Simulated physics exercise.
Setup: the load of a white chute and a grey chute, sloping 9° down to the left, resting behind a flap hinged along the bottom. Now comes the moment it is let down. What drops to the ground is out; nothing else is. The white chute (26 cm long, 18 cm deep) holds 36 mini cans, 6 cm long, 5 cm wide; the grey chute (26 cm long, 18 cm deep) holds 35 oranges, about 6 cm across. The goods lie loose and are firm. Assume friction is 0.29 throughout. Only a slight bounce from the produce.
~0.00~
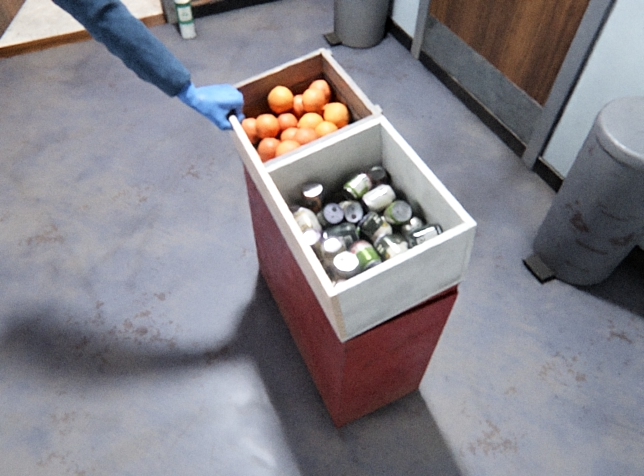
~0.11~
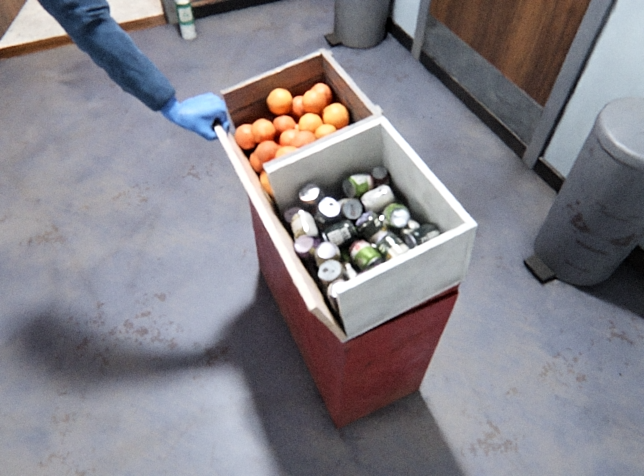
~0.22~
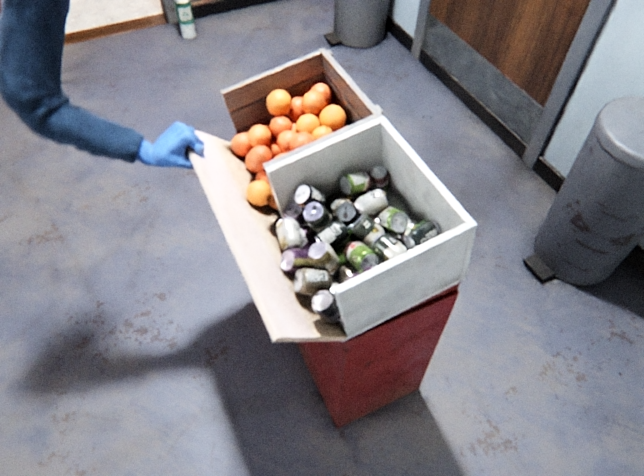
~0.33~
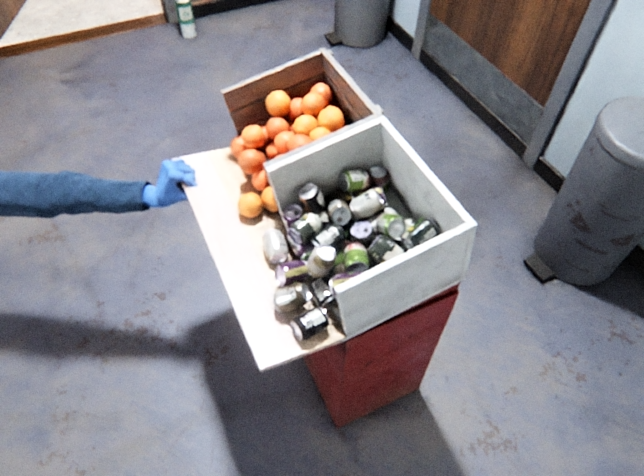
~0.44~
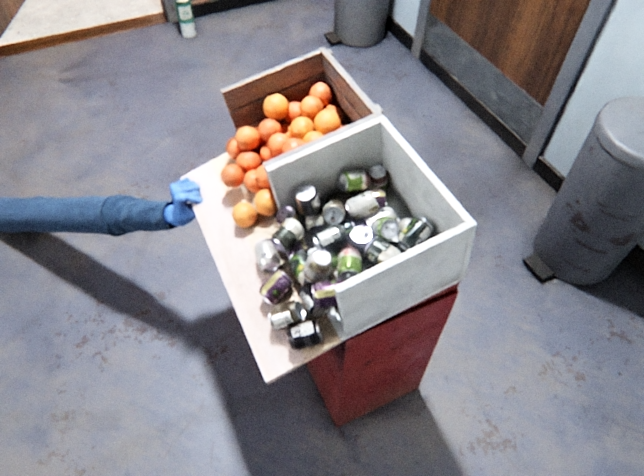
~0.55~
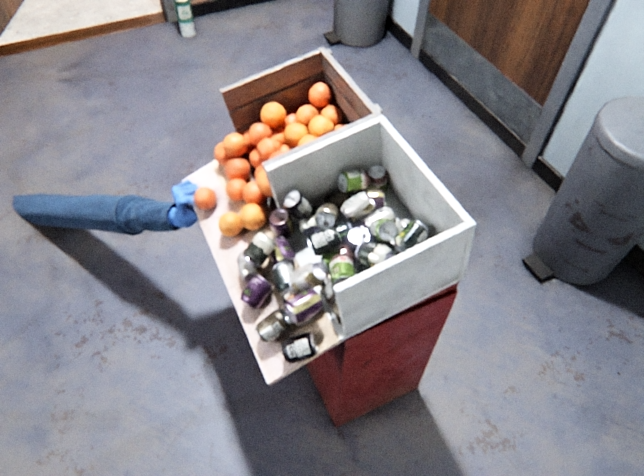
The clip shows a gloved hand lowering a hinged flap on the left side of two open chutes on a red stand, as oranges and small cans slide leftward out of their compartments onto the lowered flap.
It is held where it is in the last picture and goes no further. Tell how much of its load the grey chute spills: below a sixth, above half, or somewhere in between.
Most likely, most of it drops to the ground.
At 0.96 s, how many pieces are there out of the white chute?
White chute: About 8.
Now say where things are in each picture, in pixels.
In the first picture (places track the rim corner closest to us here), grey chute (263, 166); white chute (335, 291); flap down by 0°; none in free fall.
Grey chute (264, 166); flap down by 13°, in the second picture.
Grey chute (264, 166); flap down by 41°, in the third picture.
Grey chute (264, 166); flap down by 74°, in the fourth picture.
Grey chute (264, 165); flap down by 97°, in the fifth picture.
Grey chute (263, 165); white chute (335, 290); flap down by 101°; none in free fall, in the sixth picture.
After 0.96 s, the white chute is down by 9 of 36 and the grey chute is down by 7 of 35.
After 1.47 s, the white chute is down by 16 of 36 and the grey chute is down by 22 of 35.
After 2.18 s, the white chute is down by 19 of 36 and the grey chute is down by 34 of 35.
When it is over (at 3.10 s), the white chute is down by 20 of 36 and the grey chute is down by 35 of 35. Asked share, 35 of 35, 100 per cent.
